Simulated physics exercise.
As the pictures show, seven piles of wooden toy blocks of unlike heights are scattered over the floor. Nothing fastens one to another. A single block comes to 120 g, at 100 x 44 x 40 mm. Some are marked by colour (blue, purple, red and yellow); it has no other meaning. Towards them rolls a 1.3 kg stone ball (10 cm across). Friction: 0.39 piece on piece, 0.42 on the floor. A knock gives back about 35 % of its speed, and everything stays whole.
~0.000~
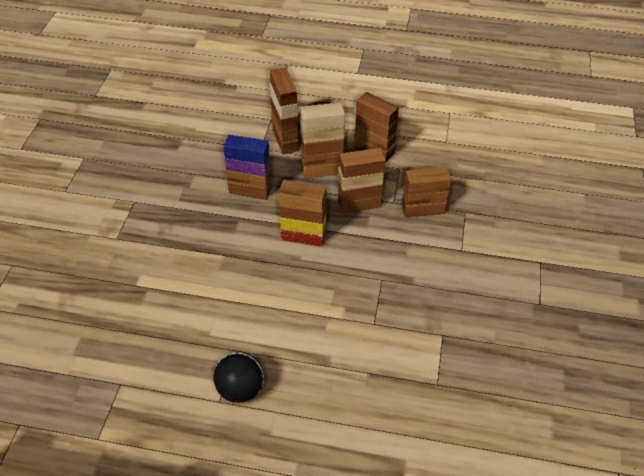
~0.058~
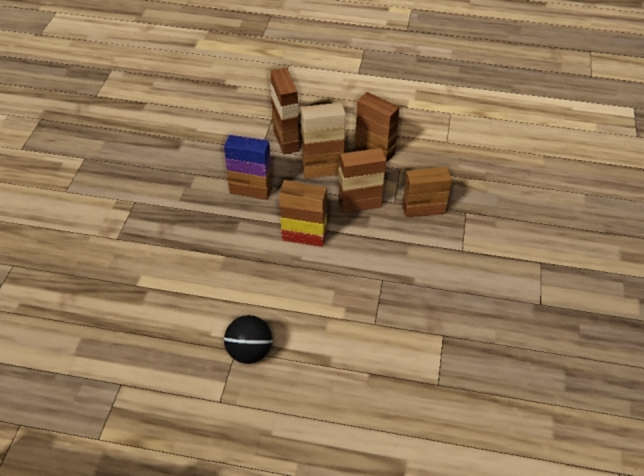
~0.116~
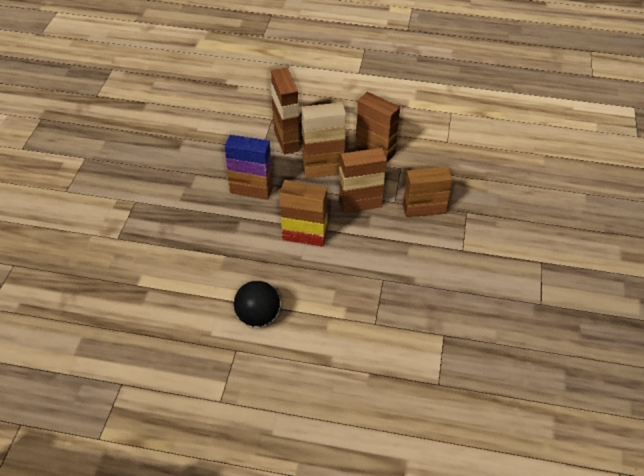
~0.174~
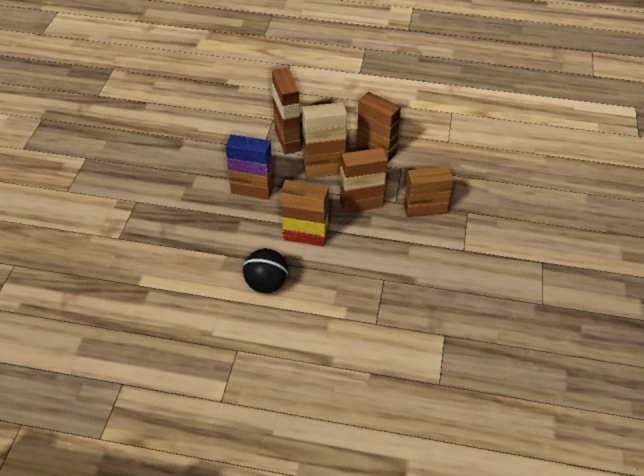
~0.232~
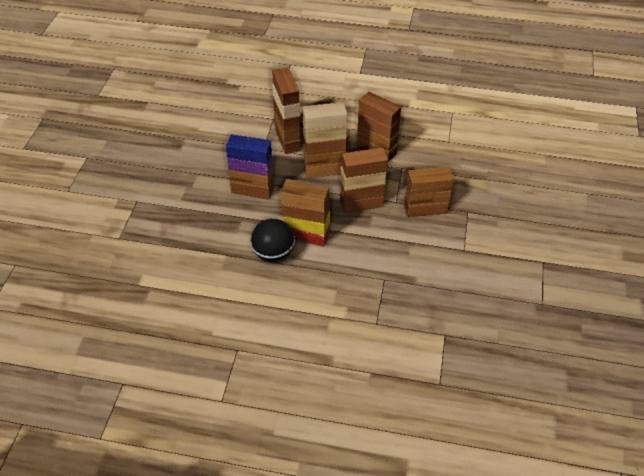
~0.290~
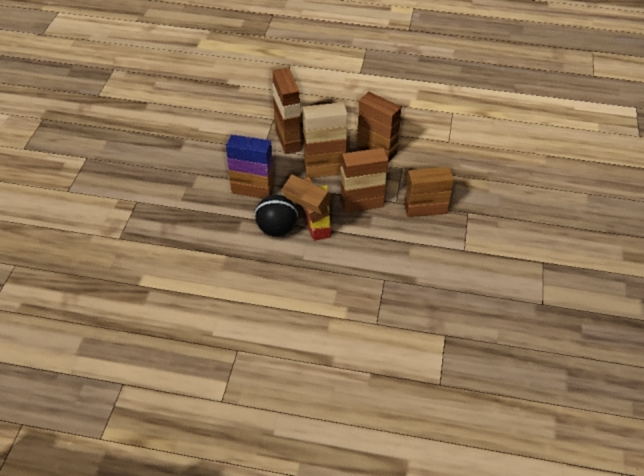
We see a black ball with a white stripe roll across a wooden floor toward seven stacks of wooden blocks, then knock against the nearest stack, which has red and yellow blocks, pushing it askew and tilting its upper part.
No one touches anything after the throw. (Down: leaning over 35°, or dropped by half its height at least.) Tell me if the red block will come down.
In the end the red block holds its level.
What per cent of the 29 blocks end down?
Roughly 25 per cent of them.
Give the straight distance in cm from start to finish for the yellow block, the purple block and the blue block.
Moved: Yellow 8, purple 12, blue 12.
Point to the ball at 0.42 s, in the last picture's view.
Around (289, 172).
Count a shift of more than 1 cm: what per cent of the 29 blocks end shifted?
65 per cent.
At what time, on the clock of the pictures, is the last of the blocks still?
At about 1.5 s.
After 0.42 s, ball still moving; none of the 29 blocks down, 10 disturbed; red block shifted 8 cm; purple block leaning 29°.
After 0.56 s, ball still moving; 4 of the 29 blocks down; red block shifted 8 cm; purple block on its side.
After 0.90 s, ball still moving; 7 of the 29 blocks down; red block shifted 8 cm; blue block on its side.
At rest (1.5 s), ball rolling away; 7 of the 29 blocks down; red block shifted 8 cm; purple block on its side; blue block on its side. As the last picture would show them, middles, red block near (325, 212), purple block near (239, 164).
